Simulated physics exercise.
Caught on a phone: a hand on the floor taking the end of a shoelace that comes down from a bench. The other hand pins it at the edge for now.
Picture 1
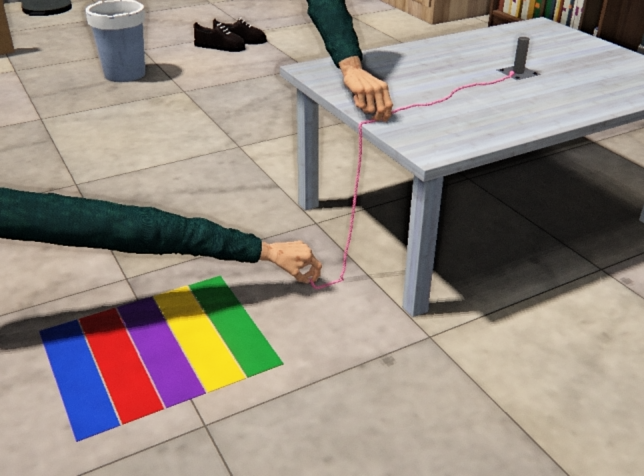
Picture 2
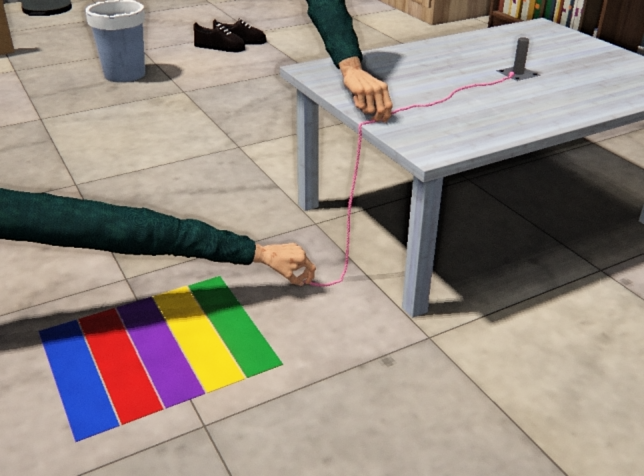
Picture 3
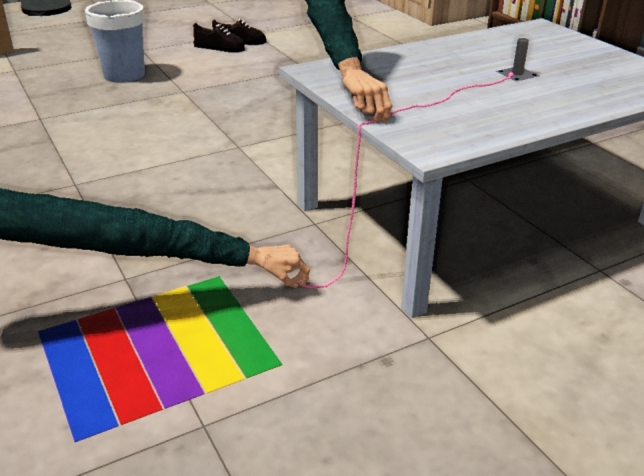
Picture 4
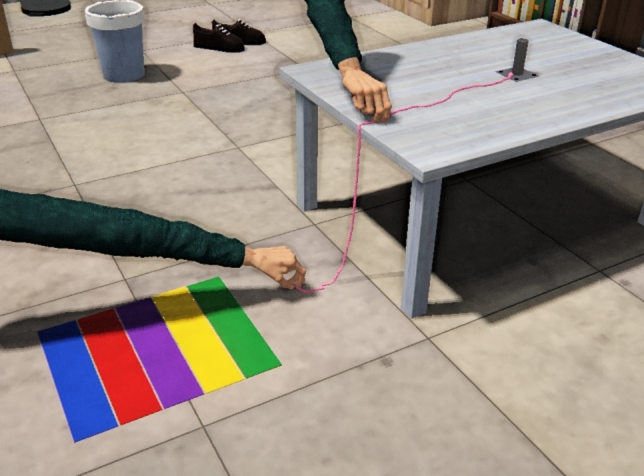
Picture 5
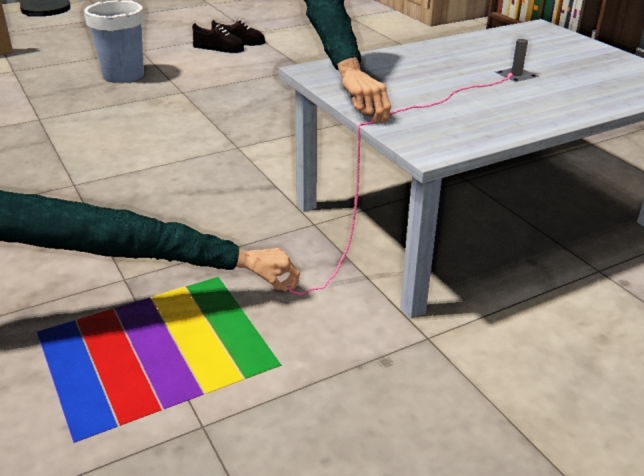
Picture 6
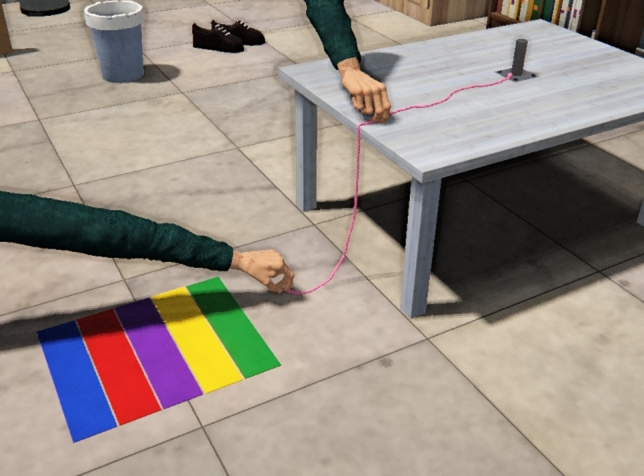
Hand near the floor drawing the end of a pink cord slowly left while another hand pins it at the table edge.
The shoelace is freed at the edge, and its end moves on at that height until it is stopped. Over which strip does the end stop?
Over yellow.
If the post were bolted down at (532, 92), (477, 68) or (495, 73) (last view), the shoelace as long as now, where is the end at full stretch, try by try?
Try by try, around (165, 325), (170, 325) and (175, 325).
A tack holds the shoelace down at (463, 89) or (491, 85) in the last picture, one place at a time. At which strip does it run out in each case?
Try by try: Yellow; yellow.
A little later, end near (248, 300); short of the strips.
Next, end near (212, 312); over green.
When it is tight, end near (192, 318); over yellow. The end stops over the yellow strip.
